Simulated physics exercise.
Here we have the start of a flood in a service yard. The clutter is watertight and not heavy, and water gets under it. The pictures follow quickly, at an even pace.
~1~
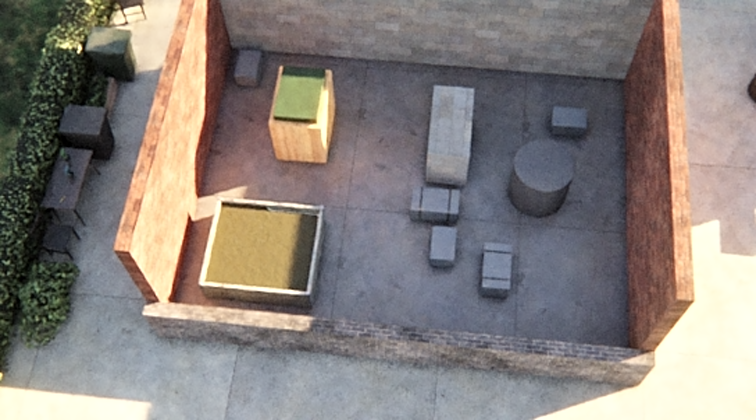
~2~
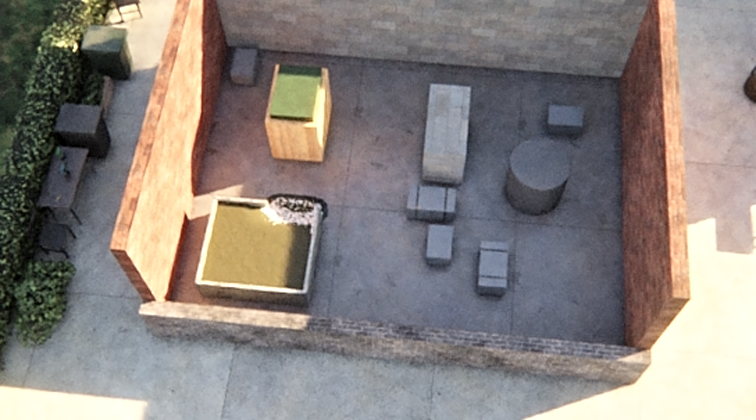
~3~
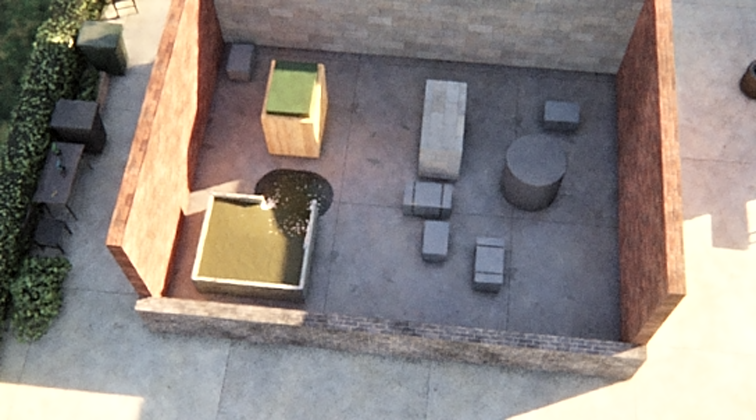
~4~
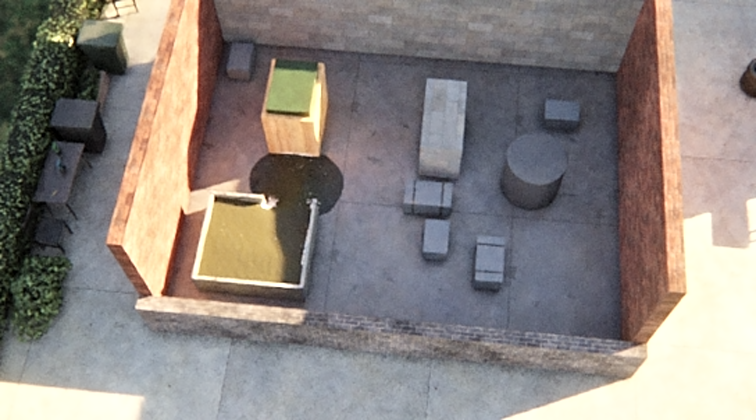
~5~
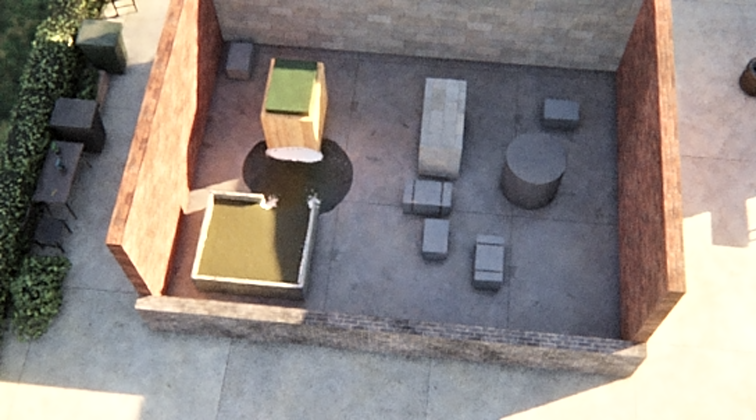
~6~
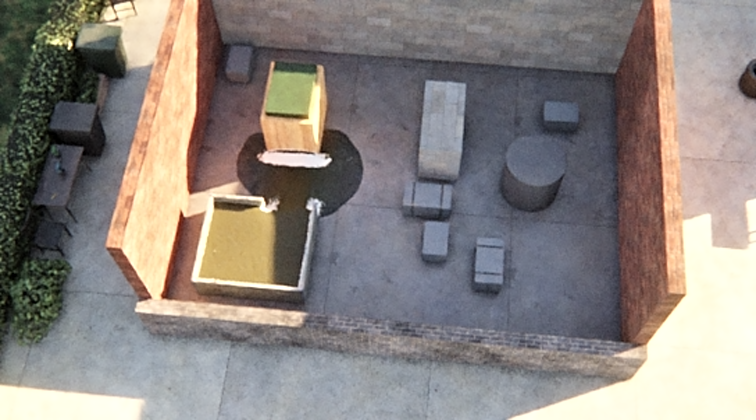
A walled service yard with brick side walls and a paved floor is seen from high above, the view shifting very slightly early on. A green-topped wooden box stands behind a low tank of murky water at left, with grey blocks and a round drum at right. Water breaks over the tank's back corner and spreads darkly around the box's base, foaming there, while the objects stay put.
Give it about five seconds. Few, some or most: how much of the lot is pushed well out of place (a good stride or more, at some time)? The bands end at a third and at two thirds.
That comes to less than a third.
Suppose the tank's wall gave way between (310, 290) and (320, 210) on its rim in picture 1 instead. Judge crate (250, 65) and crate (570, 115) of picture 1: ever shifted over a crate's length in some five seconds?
In that order: Under that, no.
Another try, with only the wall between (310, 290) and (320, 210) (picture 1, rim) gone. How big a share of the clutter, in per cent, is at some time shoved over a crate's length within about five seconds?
I make it 60 per cent.
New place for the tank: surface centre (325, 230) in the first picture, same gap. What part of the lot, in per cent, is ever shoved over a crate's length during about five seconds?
Some 20 per cent.
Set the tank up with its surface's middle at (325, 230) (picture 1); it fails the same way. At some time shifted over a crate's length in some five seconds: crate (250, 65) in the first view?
Verdict: Moved that far.
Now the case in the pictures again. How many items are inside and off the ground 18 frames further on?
That makes 0.
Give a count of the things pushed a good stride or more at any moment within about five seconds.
That makes 1.
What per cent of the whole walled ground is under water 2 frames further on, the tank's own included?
Roughly 15 per cent.
A moment on, 0 of 5 are well off their spots; 0 afloat.
Next, 0 of 5 are well off their spots; 0 afloat.
Later, 0 of 5 are well off their spots; 0 afloat.
In the end, 1 of 5 are well off their spots, and 1 have been at some point; 1 afloat.
